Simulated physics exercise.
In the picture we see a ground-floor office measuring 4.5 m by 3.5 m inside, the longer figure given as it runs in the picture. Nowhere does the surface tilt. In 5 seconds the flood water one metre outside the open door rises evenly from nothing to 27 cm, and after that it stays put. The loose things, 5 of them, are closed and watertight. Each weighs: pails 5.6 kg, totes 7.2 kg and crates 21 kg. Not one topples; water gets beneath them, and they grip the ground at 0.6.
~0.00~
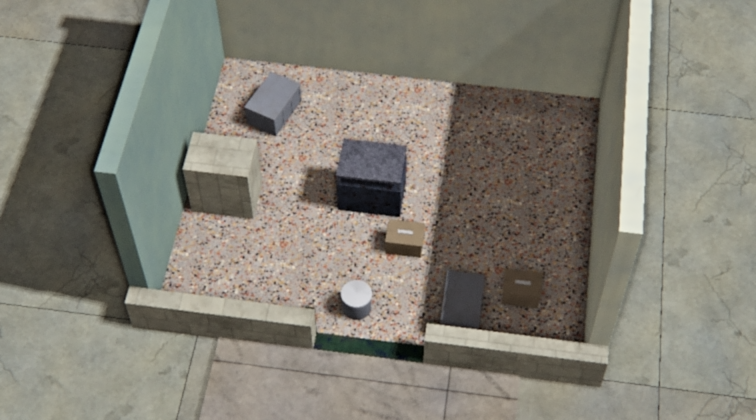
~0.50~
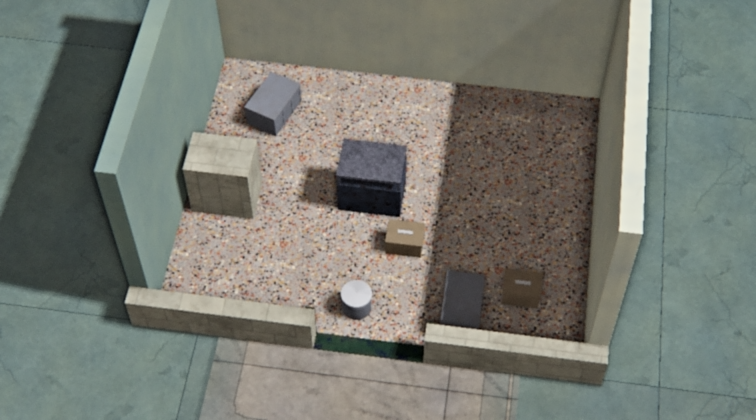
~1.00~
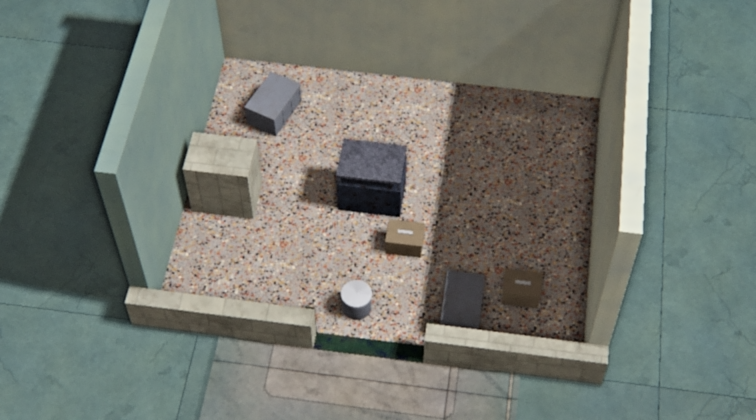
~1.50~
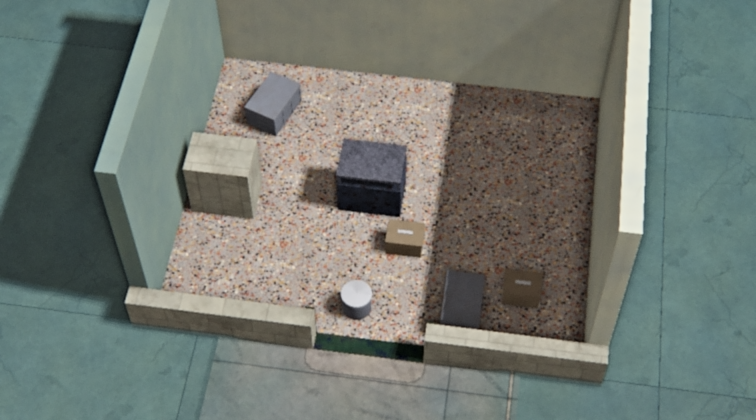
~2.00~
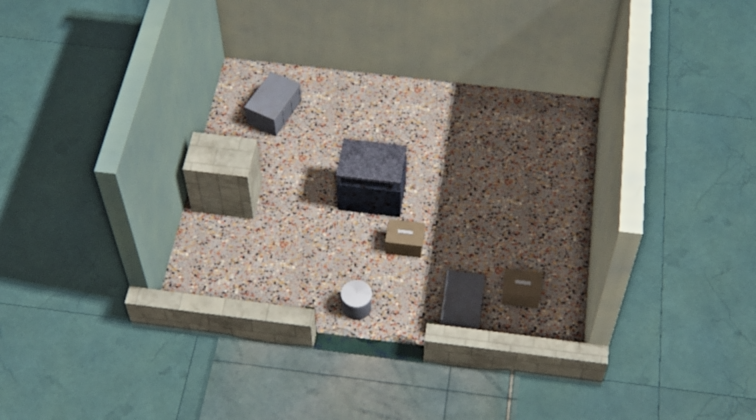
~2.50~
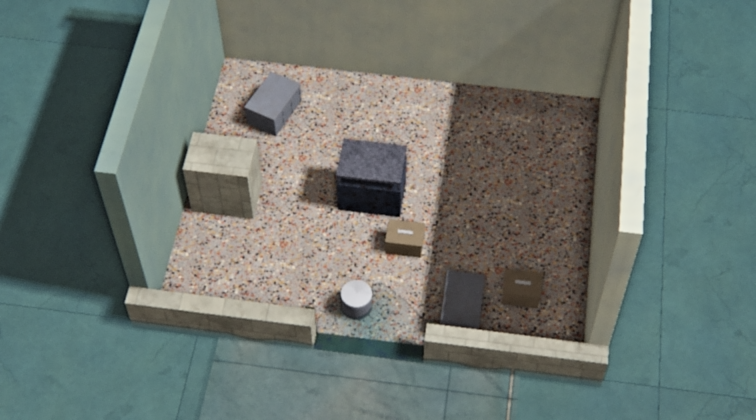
The clip opens on a dry, roofless room of speckled flooring, with boxes and a pale pail standing inside. Bluish-green water spreads over the paving outside, then closes in on the doorway in the front wall, covers the dark green threshold and creeps just inside near the pail, while nothing shifts.
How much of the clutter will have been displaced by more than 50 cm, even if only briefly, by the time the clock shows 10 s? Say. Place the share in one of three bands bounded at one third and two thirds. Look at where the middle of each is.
It goes in the band one third to two thirds.
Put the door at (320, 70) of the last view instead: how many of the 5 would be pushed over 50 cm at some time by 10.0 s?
4.
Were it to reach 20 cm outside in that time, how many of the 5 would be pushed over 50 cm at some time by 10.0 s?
Count under that change: 2.
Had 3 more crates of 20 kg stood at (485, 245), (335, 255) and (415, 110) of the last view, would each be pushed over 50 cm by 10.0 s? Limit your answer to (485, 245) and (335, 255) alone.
One by one: Below; above.
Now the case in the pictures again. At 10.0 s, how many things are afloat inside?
At that time the total is 3.
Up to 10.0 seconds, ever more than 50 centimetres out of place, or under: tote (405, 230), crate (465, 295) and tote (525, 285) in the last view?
First farther, then not as far, then not as far.
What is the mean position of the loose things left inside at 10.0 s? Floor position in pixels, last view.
Close to pixel (390, 189).
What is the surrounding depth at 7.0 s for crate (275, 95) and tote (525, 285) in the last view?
Roughly 5 and 0 cm.
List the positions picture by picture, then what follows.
The first frame shows a pail at (356, 293), on the bottom; a tote at (405, 232), on the bottom; water covers 0.0 m2; 0 of 5 have shifted.
The second frame shows a pail at (356, 293), on the bottom; a tote at (405, 232), on the bottom; 0.0 m2 under water; 0 of 5 have shifted.
The third frame shows a pail at (356, 293), on the bottom; a tote at (405, 232) rests on the ground; 0.0 m2 under water; 0 of 5 have shifted.
The fourth frame shows a pail at (356, 293) rests on the ground; a tote at (405, 232), on the bottom; 0.0 m2 under water; 0 of 5 have shifted.
The fifth frame shows a pail at (356, 293), on the bottom; a tote at (405, 232), on the bottom; 0.0 m2 under water; 0 of 5 have shifted.
The sixth frame shows a pail at (356, 293), on the bottom; a tote at (405, 232) rests on the ground; 0.4 m2 under water; 0 of 5 have shifted.
After 3.5 s 0 of 5 are over 50 cm from their spots; 0 afloat.
After 4.5 s 1 of 5 are over 50 cm from their spots; 1 afloat.
After 7.0 s 2 of 5 are over 50 cm from their spots; 1 afloat.
After 10.0 s 2 of 5 are over 50 cm from their spots, and 2 have been at some point; 3 afloat.
